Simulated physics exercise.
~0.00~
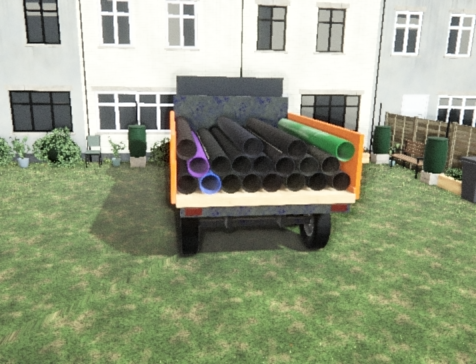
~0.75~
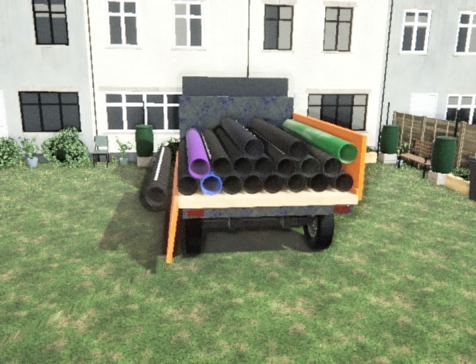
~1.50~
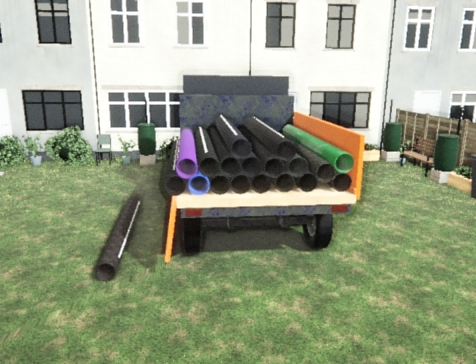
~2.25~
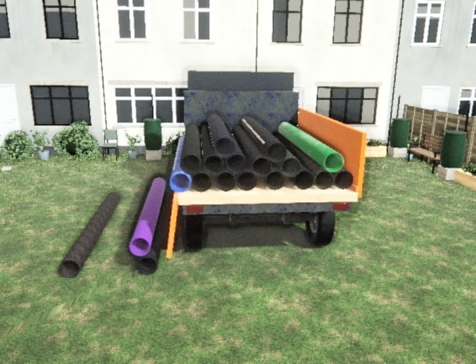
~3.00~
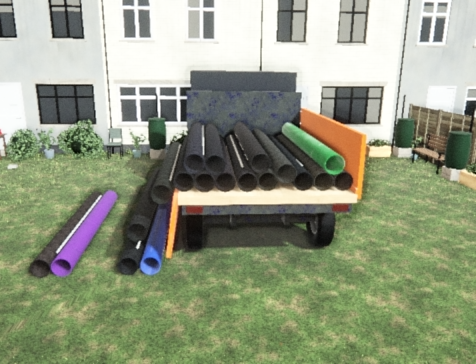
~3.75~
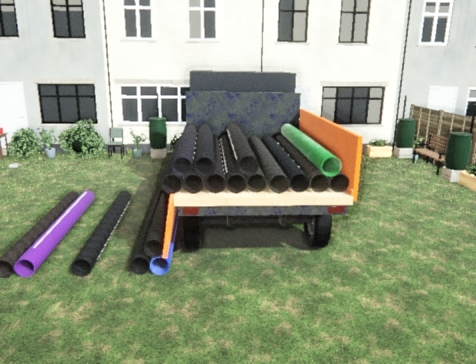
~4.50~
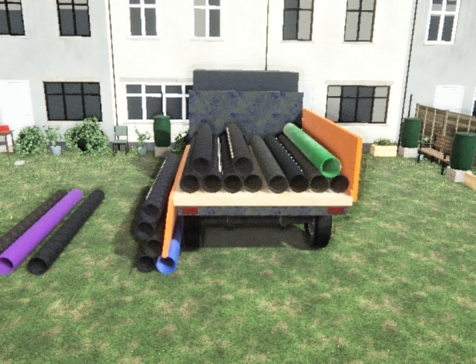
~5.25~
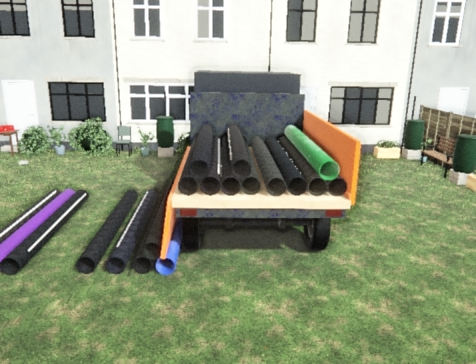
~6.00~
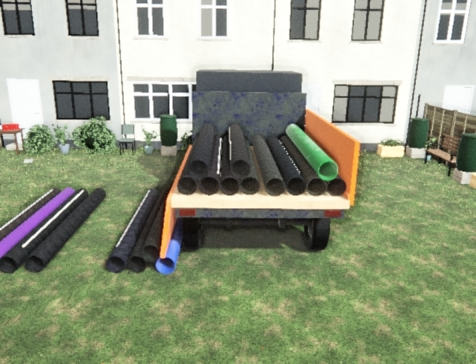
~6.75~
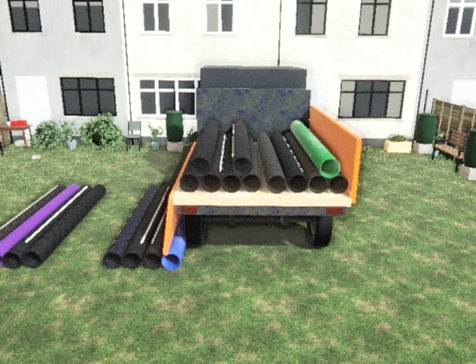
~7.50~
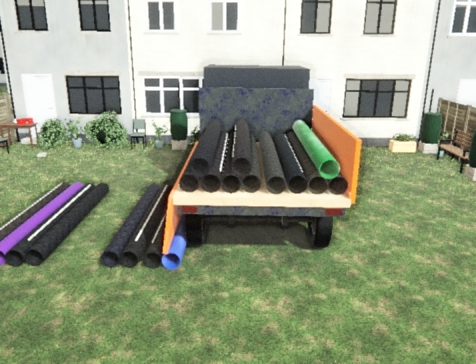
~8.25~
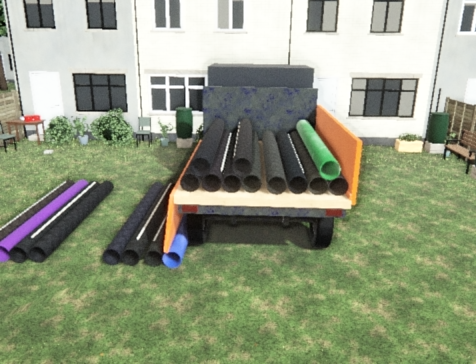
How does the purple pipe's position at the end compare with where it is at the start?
At the start the purple pipe lies in the stack on the lorry, near the left side of the deck. By the end it is on the grass well to the left of the lorry, lying among black pipes.
The left side panel of a parked flatbed lorry swings down, and a black pipe from the stacked load drops off that edge onto the grass. The purple pipe tumbles after it and rolls away to the left, while the blue one slides over the edge and lands close beside the lorry. More black pipes spill down on the same side and spread out across the lawn. The movement then dies away, leaving the fallen pipes lying on the grass to the left. The green pipe still rests on top of the remaining black ones, near the upright right side.
